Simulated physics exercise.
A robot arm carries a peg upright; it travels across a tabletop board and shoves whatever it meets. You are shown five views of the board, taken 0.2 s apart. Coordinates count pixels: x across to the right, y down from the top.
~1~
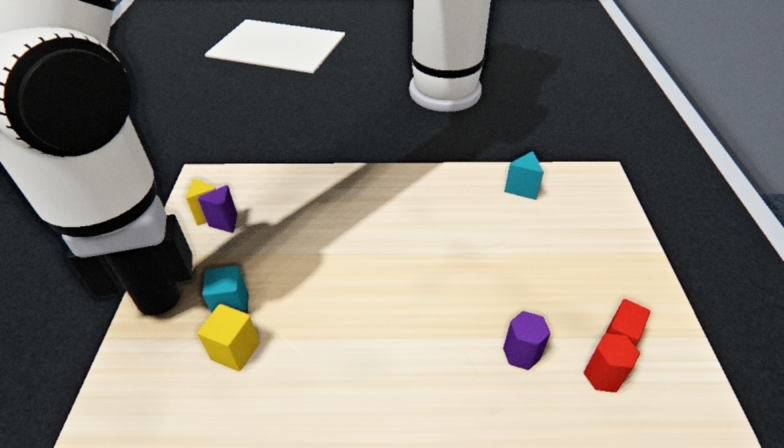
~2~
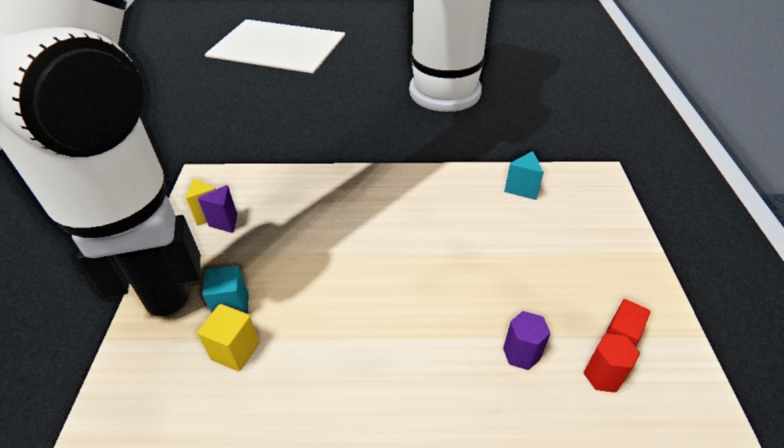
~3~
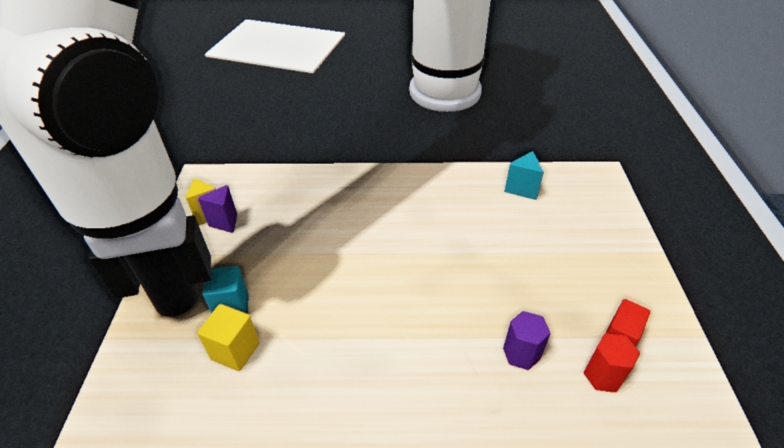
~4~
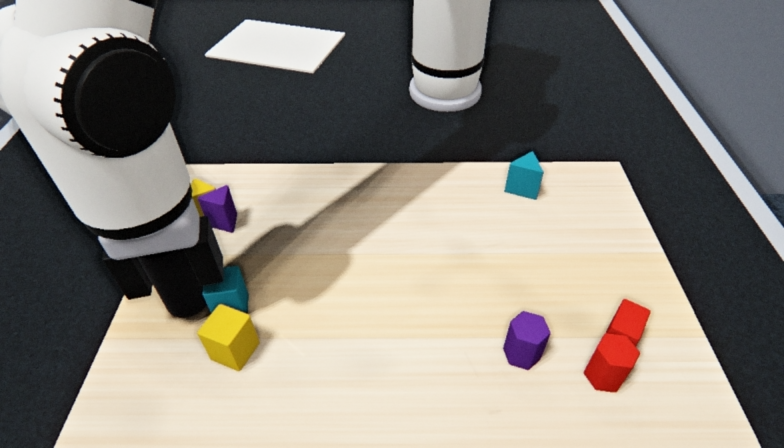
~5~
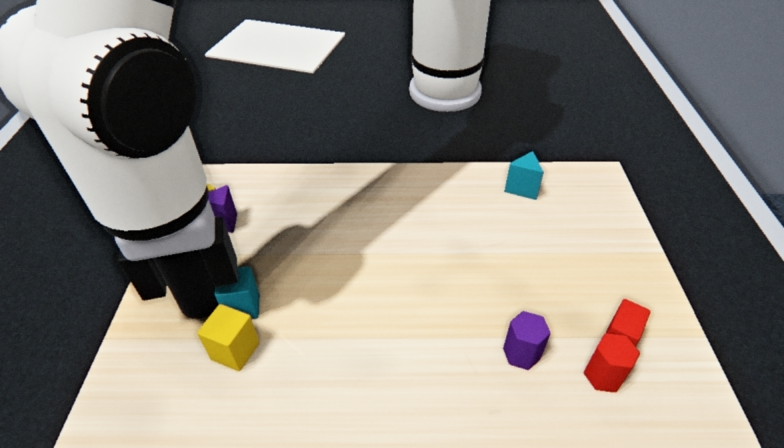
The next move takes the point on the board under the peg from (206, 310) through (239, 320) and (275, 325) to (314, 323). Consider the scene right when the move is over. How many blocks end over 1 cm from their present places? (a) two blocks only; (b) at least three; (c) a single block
It's a.
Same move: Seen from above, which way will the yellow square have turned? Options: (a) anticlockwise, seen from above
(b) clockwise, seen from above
Choice b: Clockwise, seen from above.
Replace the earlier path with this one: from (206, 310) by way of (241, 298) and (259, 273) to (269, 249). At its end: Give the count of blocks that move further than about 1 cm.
Most likely one.
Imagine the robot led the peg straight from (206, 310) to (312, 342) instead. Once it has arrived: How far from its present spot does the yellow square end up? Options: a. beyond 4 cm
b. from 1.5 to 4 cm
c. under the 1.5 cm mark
b: From 1.5 to 4 cm.
The first path, step by step. One third of the way, peg at (236, 312); yellow square at (229, 331), turned 25° clockwise; turquoise square at (269, 283), turned 15° anticlockwise.
Two thirds of the way, peg at (274, 317); yellow square at (236, 335), turned 60° clockwise; turquoise square at (306, 281), turned 30° anticlockwise.
At the end, peg at (313, 315); yellow square at (236, 335), turned 60° clockwise; turquoise square at (340, 273), turned 45° anticlockwise.
